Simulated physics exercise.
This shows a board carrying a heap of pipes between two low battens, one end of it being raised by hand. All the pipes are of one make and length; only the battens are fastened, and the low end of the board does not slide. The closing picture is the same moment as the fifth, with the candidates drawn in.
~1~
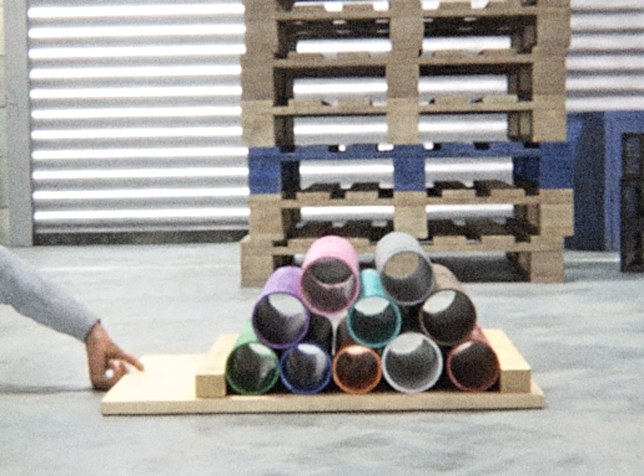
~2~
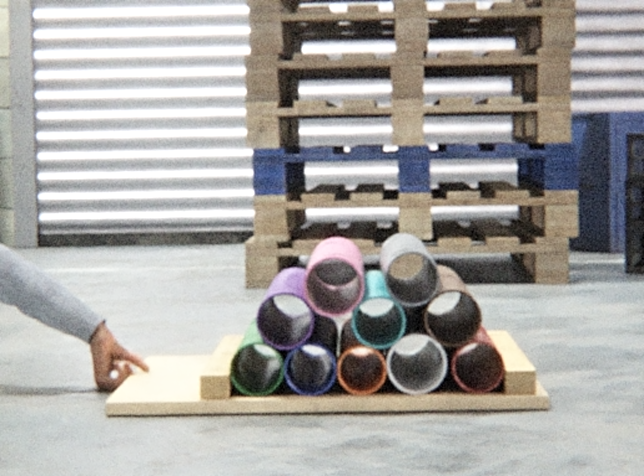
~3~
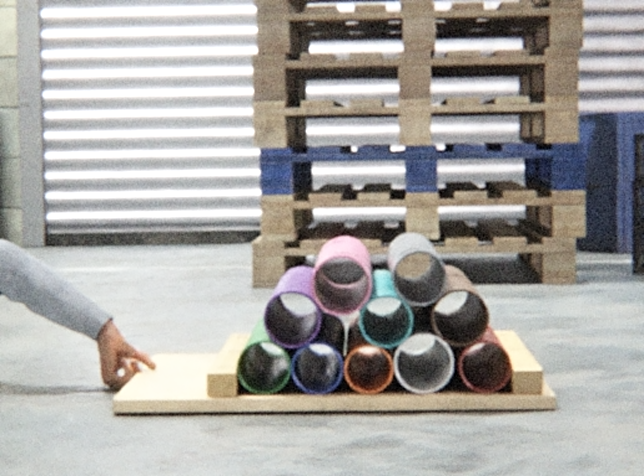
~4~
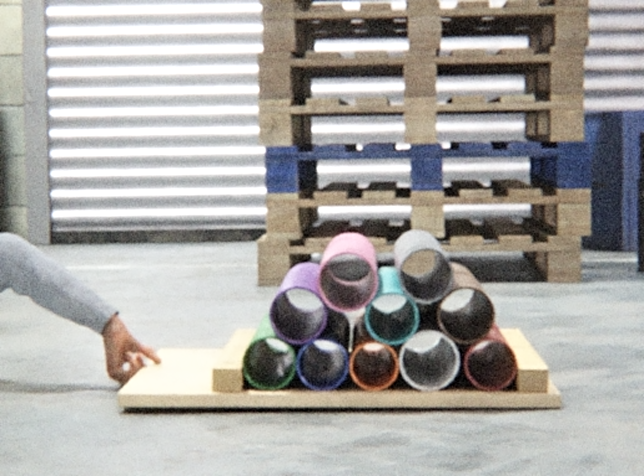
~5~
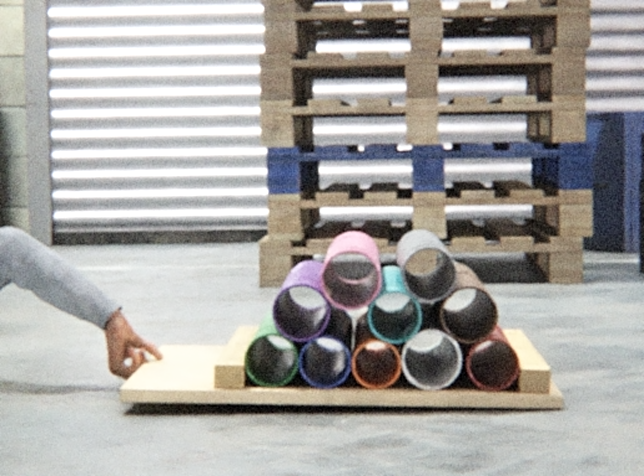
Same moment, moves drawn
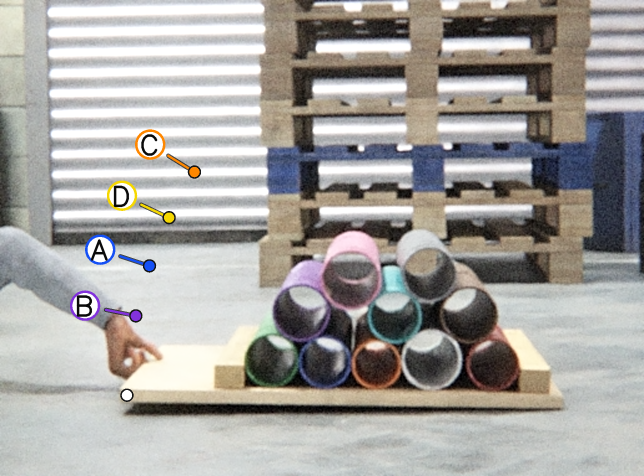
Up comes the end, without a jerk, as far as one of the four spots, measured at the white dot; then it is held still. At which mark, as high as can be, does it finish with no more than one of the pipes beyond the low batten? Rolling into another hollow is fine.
Raise it to B.
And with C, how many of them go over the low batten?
With C, five.
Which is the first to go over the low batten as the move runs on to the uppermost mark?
The brown one.
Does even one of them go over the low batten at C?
At C: Yes.
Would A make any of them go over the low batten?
Yes, at A.
On the marked copy, A at (150, 266); B at (136, 316); C at (195, 172); D at (169, 217); the white dot at (127, 395).
With B. Early on, board at 11°.
Further on, board at 12°.
At the end, board at 12°, none over the low batten.
As for the rest, A two over the low batten (brown, grey); C five over the low batten; D two over the low batten (brown, grey).
